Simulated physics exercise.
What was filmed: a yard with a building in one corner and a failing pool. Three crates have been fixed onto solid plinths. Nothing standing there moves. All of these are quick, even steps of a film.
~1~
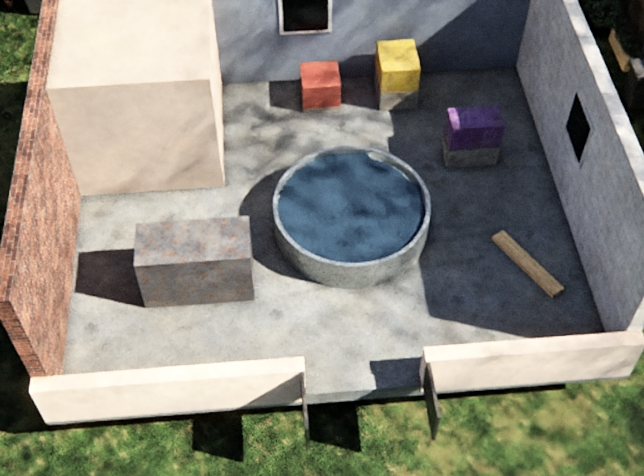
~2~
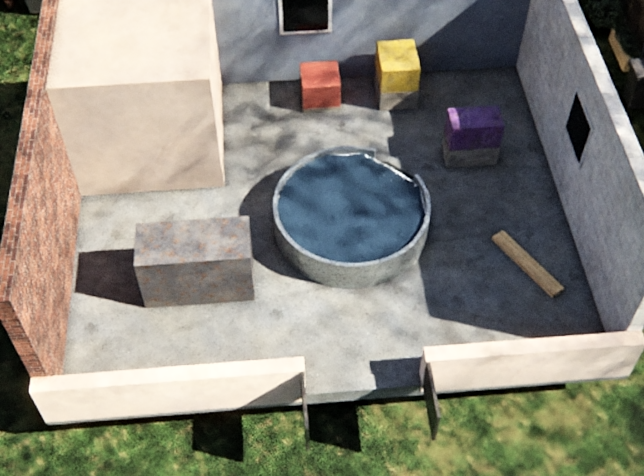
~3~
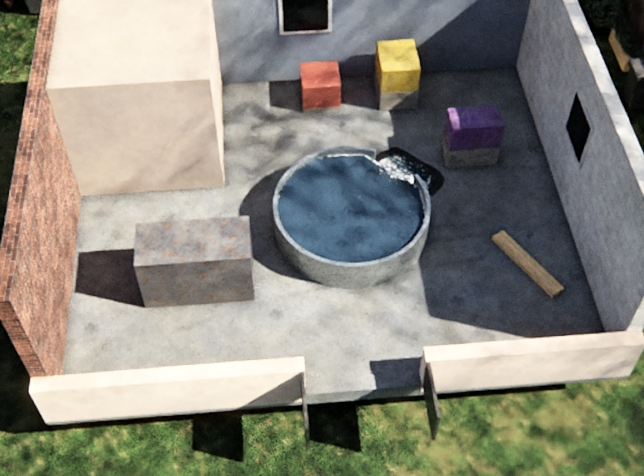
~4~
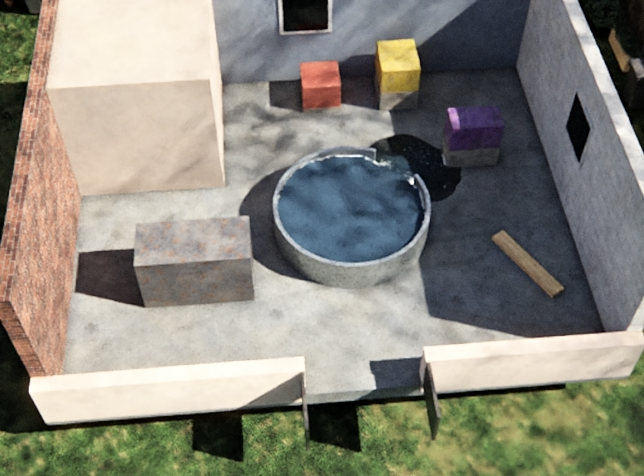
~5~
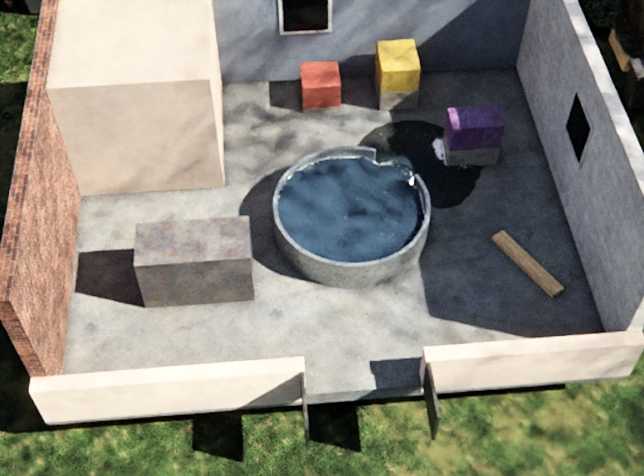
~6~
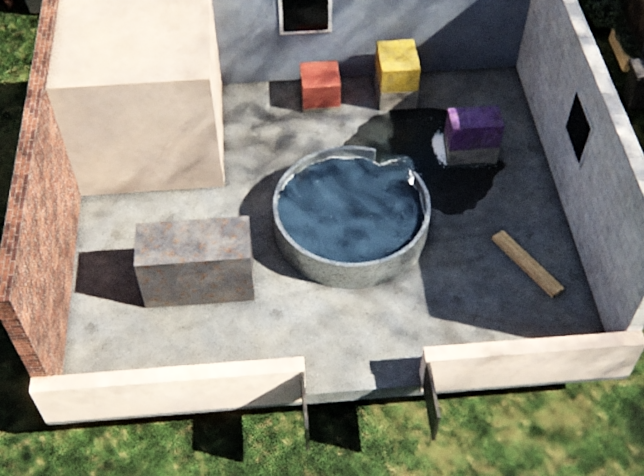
Water breaks through a gap in the far right rim of a round grey pool in a walled concrete yard, seen from high above by a still camera. Red and yellow blocks stand along the back wall, a purple-topped block to the right, a plank below it, and a pale building and grey block at left. The dark wet patch spreads rightward, reaching and surrounding the purple-topped block, while the pool's level drops slightly.
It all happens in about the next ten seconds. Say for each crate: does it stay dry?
My prediction: Looks like the red crate is within reach of the water; looks like the purple crate is out of reach of the water; looks like the yellow crate is out of reach of the water.
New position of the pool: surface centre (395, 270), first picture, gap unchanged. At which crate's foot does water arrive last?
One in red.
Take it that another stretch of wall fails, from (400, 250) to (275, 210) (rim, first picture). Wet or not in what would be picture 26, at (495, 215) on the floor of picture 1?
Spared.
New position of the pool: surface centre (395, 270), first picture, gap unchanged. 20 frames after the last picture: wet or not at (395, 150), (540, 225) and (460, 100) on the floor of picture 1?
The first spot is inundated, the second inundated, and the third inundated.
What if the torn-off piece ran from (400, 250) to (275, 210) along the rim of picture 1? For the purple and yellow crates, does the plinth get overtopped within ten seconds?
My reading: Purple stays untouched, yellow stays untouched.
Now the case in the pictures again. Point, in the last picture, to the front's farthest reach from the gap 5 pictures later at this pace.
About (508, 68).
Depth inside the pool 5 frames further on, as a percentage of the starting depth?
80 percent or thereabouts.
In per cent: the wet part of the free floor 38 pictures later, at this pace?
About 55 per cent.
A moment on, water covers 15 % of the floor; the red crate not reached, the purple crate water round its plinth, the yellow crate water round its plinth.
Next, water covers 20 % of the floor; the red crate water round its plinth, the purple crate water round its plinth, the yellow crate water round its plinth.
Then, water covers 35 % of the floor; the red crate water round its plinth, the purple crate water round its plinth, the yellow crate water round its plinth.
Later, water covers 55 % of the floor; the red crate water round its plinth, the purple crate water round its plinth, the yellow crate water round its plinth.
In the end, water covers 85 % of the floor; the red crate was topped, the purple crate stayed above the water, the yellow crate stayed above the water.
